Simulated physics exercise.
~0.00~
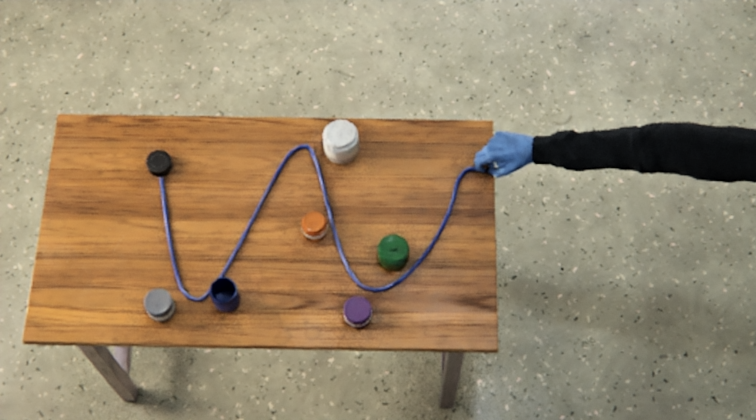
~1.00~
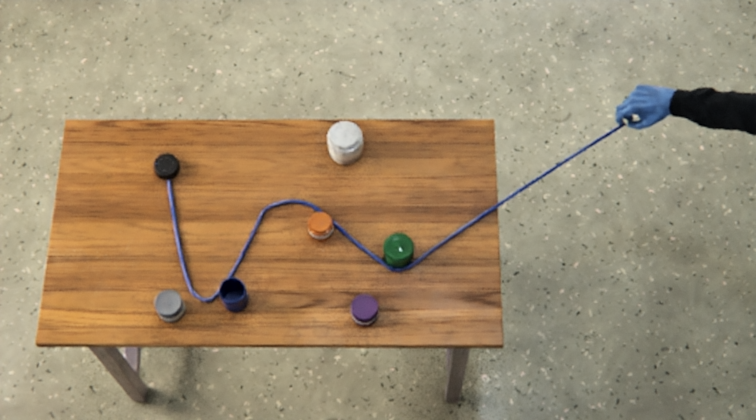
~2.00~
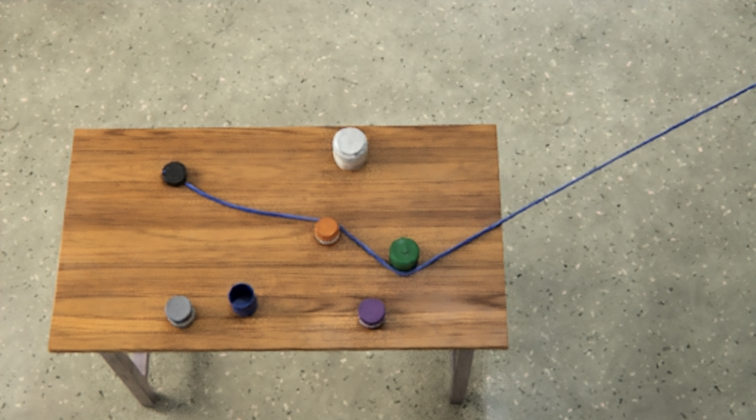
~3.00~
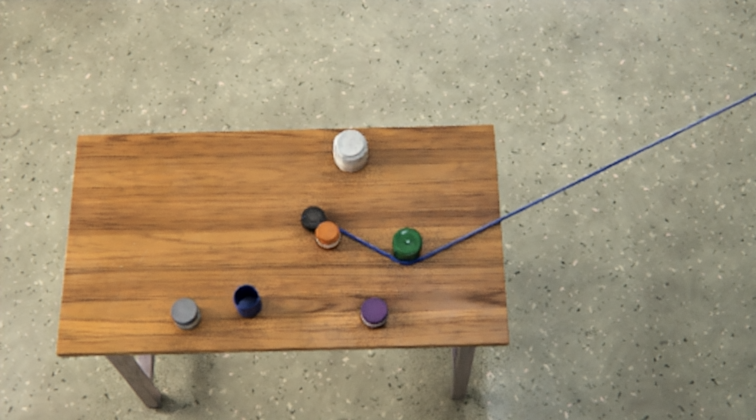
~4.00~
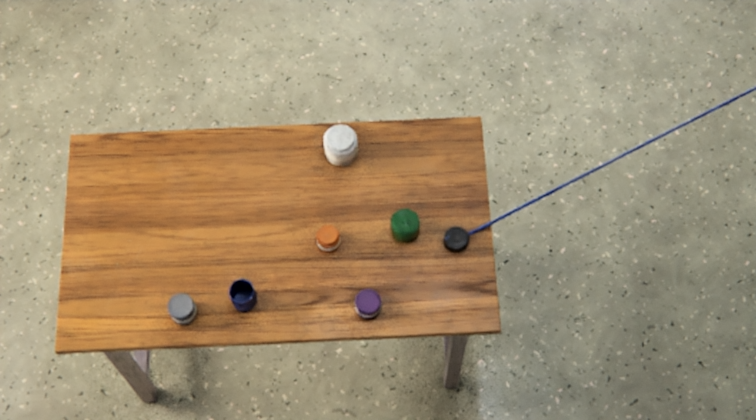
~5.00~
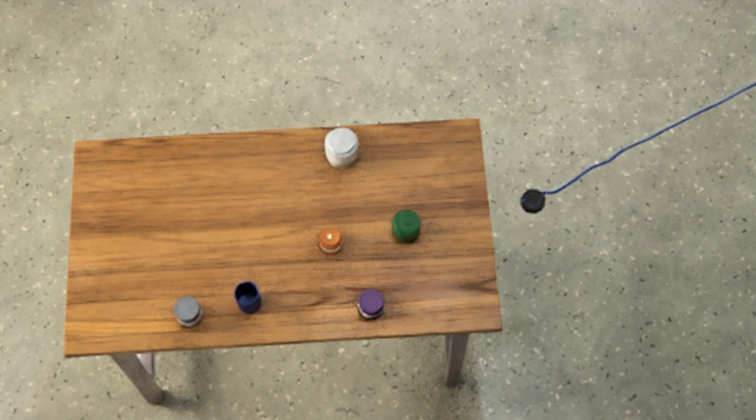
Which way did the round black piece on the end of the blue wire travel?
It travelled to the right, across the table and past its edge.
On a wooden lab table, a blue-gloved hand pulled a slack blue wire rightwards past scattered containers until it tightened, dragging the round black piece past the orange and green ones, nudging the green one, and finally off the table's right edge.
